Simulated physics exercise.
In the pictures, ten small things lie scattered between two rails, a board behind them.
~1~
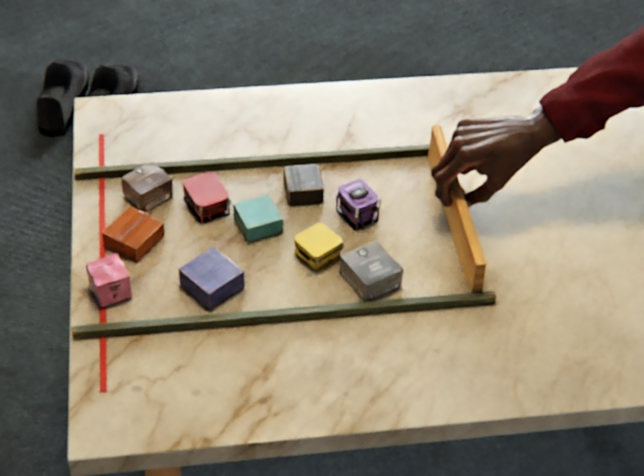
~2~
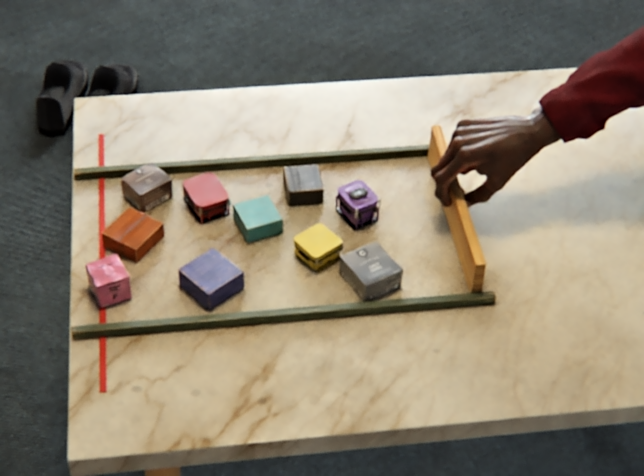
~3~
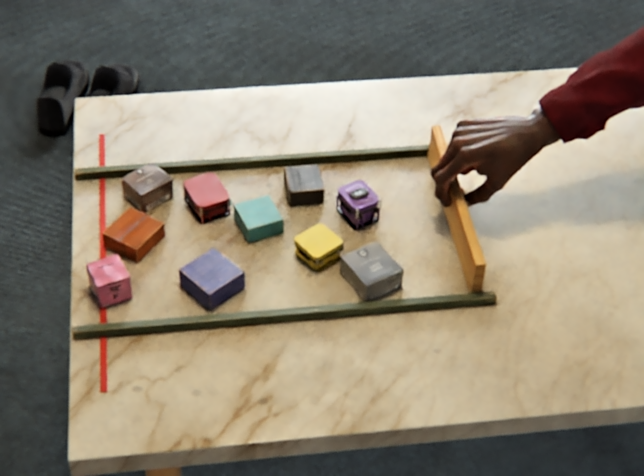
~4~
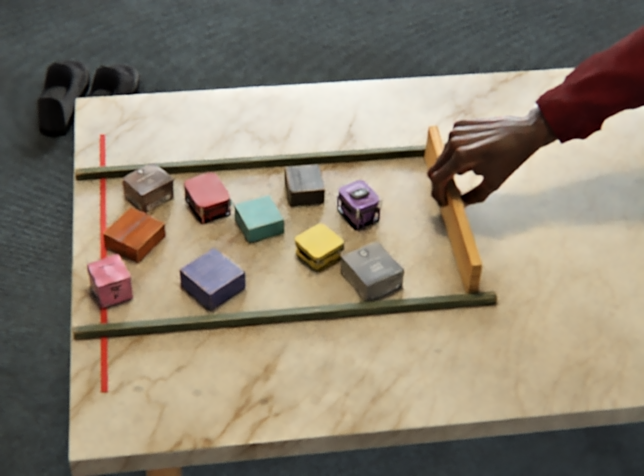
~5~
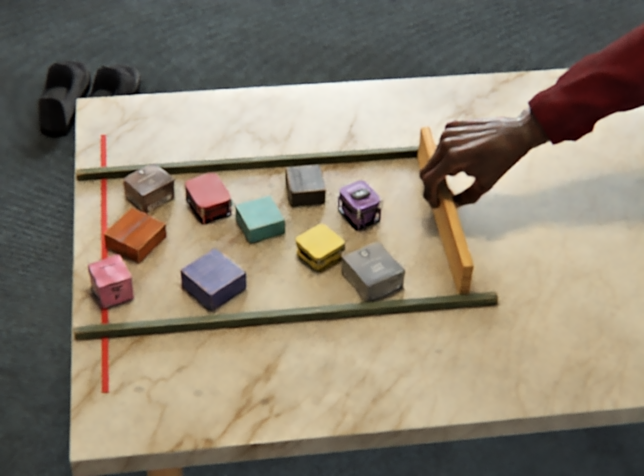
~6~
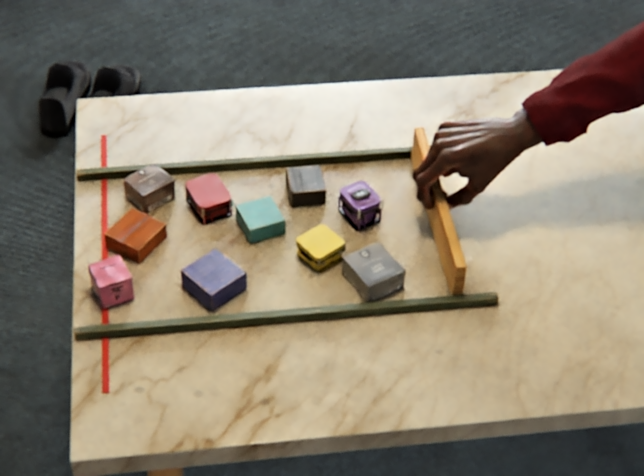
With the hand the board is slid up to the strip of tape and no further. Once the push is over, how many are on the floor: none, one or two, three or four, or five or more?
I reckon the number that spills over the end lands at five or more.
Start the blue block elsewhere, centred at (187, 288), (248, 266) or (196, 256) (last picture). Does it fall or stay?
Results in order - down; down; down.
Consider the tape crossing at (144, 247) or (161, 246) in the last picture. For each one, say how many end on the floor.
Counts: 3, 3.
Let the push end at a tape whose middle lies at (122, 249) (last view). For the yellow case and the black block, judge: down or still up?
Yellow case still up; black block still up.
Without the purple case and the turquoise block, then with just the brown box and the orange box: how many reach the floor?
I'd say 5 the first time and 4 the second time.
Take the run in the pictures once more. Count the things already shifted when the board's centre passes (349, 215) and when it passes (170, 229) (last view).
4 and 10.
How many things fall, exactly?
Result - number fallen: 6.
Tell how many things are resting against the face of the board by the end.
4 touch it.
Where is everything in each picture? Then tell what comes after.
The first picture shows pink box (109, 280); orange box (134, 234); brown box (148, 187); board (455, 206); tape (102, 249).
The second picture shows orange box (133, 234); board (455, 207).
The third picture shows brown box (148, 187); turquoise block (259, 219).
The fourth picture shows pink box (110, 281); black block (305, 185).
The fifth picture shows orange box (135, 235); blue block (213, 279).
The sixth picture shows pink box (111, 282); orange box (136, 235); brown box (150, 188); board (437, 209); tape (105, 250).
Soon after, none off yet; pink box at rest near (111, 282); orange box at rest near (136, 235); brown box at rest near (150, 188).
After that, none off yet; pink box at rest near (111, 282); orange box at rest near (136, 235); brown box moving near (139, 189).
And then, none off yet; pink box tilting well over near (39, 321); orange box tilting well over near (52, 259); brown box tilting well over near (55, 196).
In the end, the number that fall off is five or more; gone, turquoise block, red case, blue block, brown box, orange box and pink box.
